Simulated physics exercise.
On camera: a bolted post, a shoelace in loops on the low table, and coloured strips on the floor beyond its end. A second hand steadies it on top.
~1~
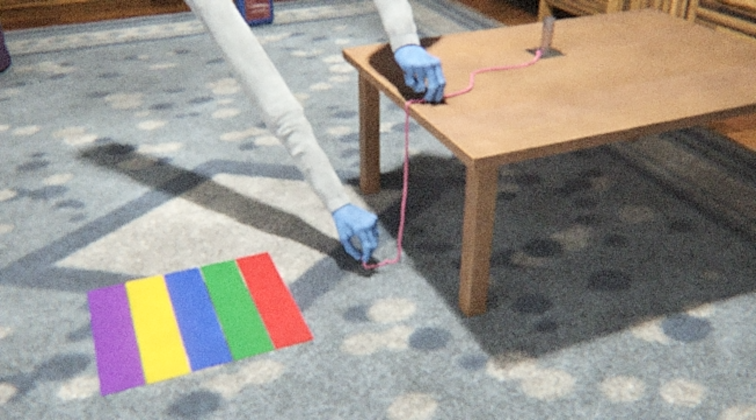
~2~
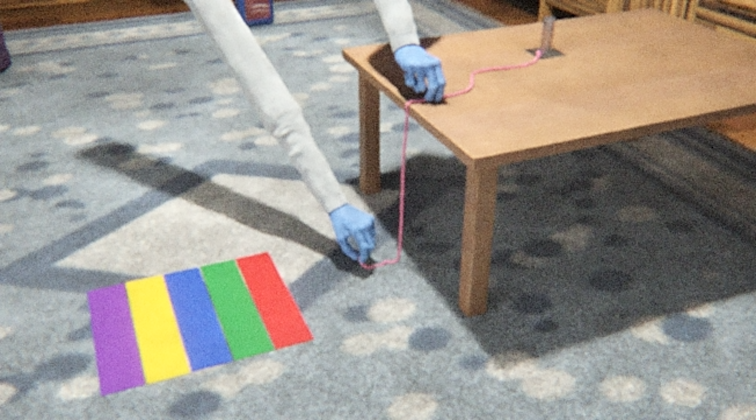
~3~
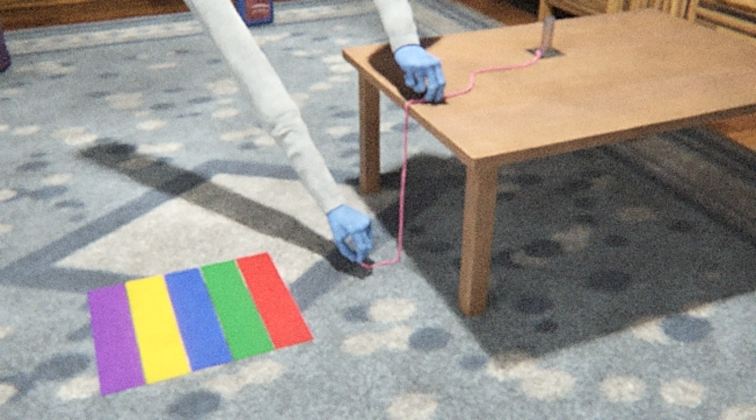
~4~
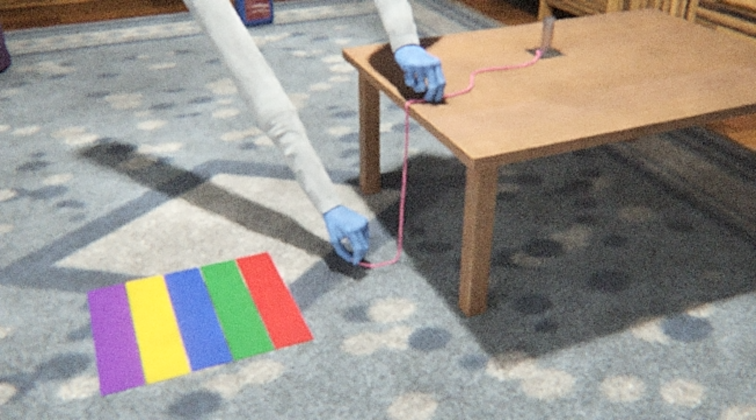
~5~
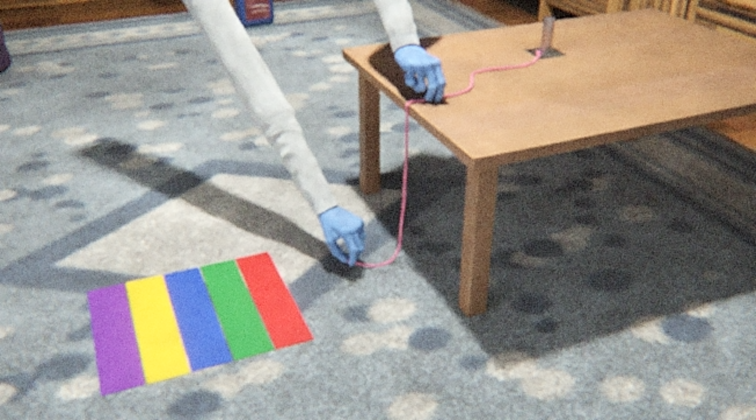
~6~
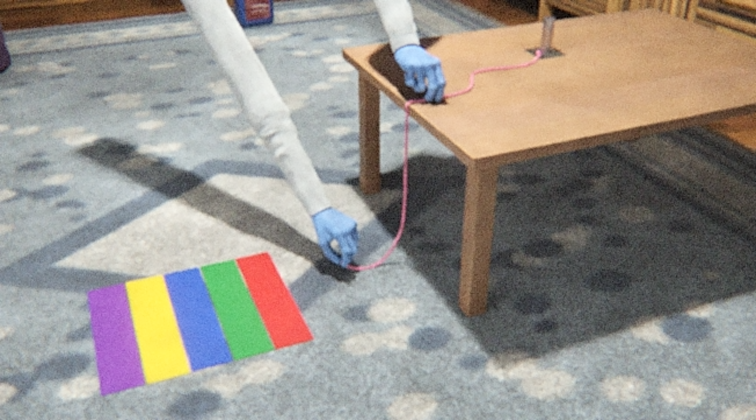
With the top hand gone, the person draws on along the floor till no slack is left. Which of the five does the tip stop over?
It gets as far as the green strip.
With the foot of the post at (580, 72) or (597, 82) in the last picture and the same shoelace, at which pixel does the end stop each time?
In that order: (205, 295) and (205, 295).
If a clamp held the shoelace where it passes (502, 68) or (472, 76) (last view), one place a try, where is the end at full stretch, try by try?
About (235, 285) and (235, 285).
A little later, end near (293, 274); short of the strips.
Next, end near (250, 284); over red.
When it is tight, end near (224, 290); over green. The green one.
